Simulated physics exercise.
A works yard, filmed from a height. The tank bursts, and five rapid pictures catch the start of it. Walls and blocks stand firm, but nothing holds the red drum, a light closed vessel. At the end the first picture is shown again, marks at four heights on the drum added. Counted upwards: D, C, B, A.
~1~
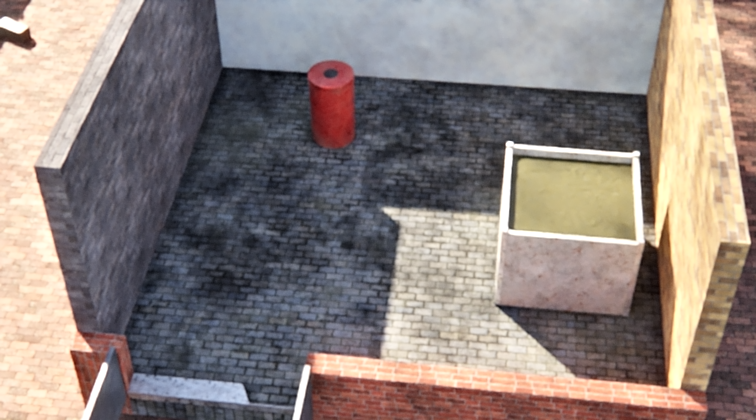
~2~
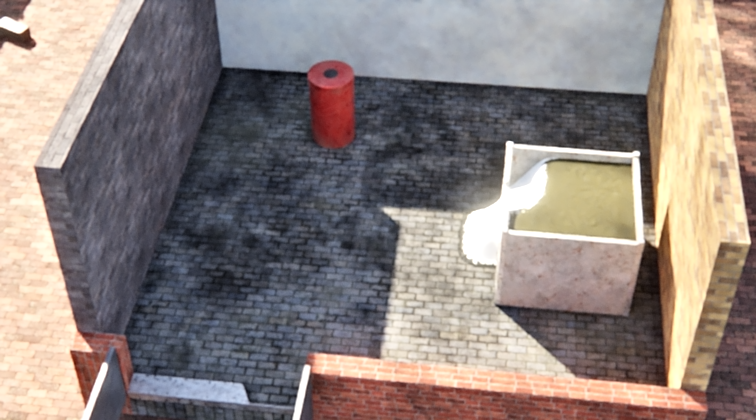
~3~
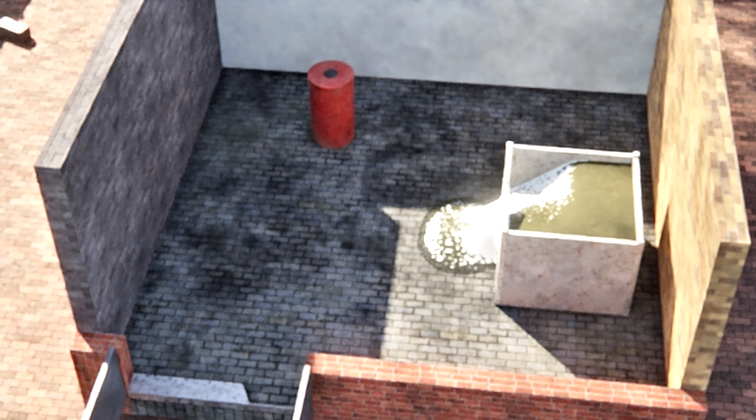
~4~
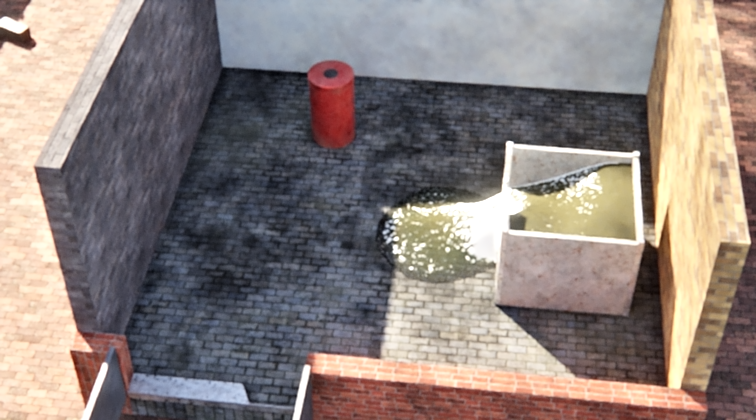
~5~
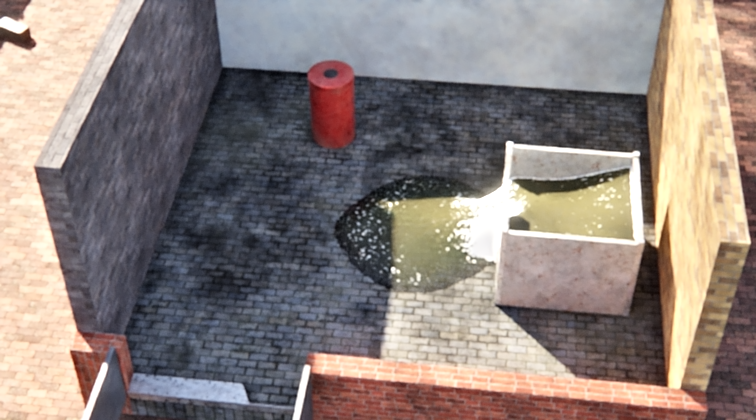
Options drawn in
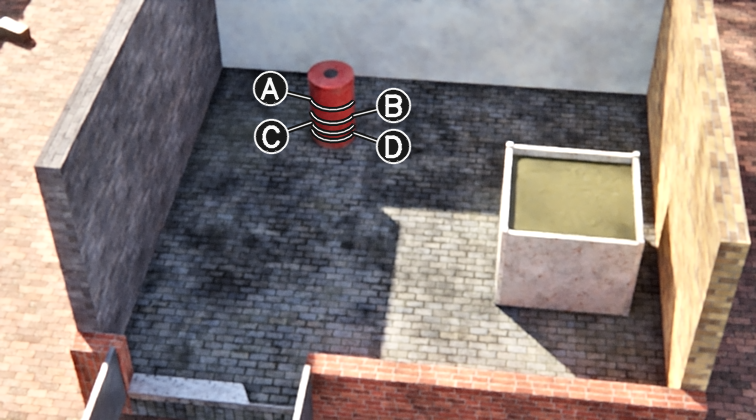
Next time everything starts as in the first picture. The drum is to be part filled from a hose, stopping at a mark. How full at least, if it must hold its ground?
That is level C.
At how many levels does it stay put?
Three of them.
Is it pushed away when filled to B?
No, not at all.
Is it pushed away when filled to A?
No, that is safe.
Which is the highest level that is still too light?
It is D.
On the marked copy, A at (329, 109); B at (329, 123); C at (330, 133); D at (330, 140); from the bottom up D, C, B, A.
Choosing A, it does not move.
Choosing B, it does not move.
Choosing C, it shifts by a finger or two and stays.
Choosing D, it is pushed about its own width away.
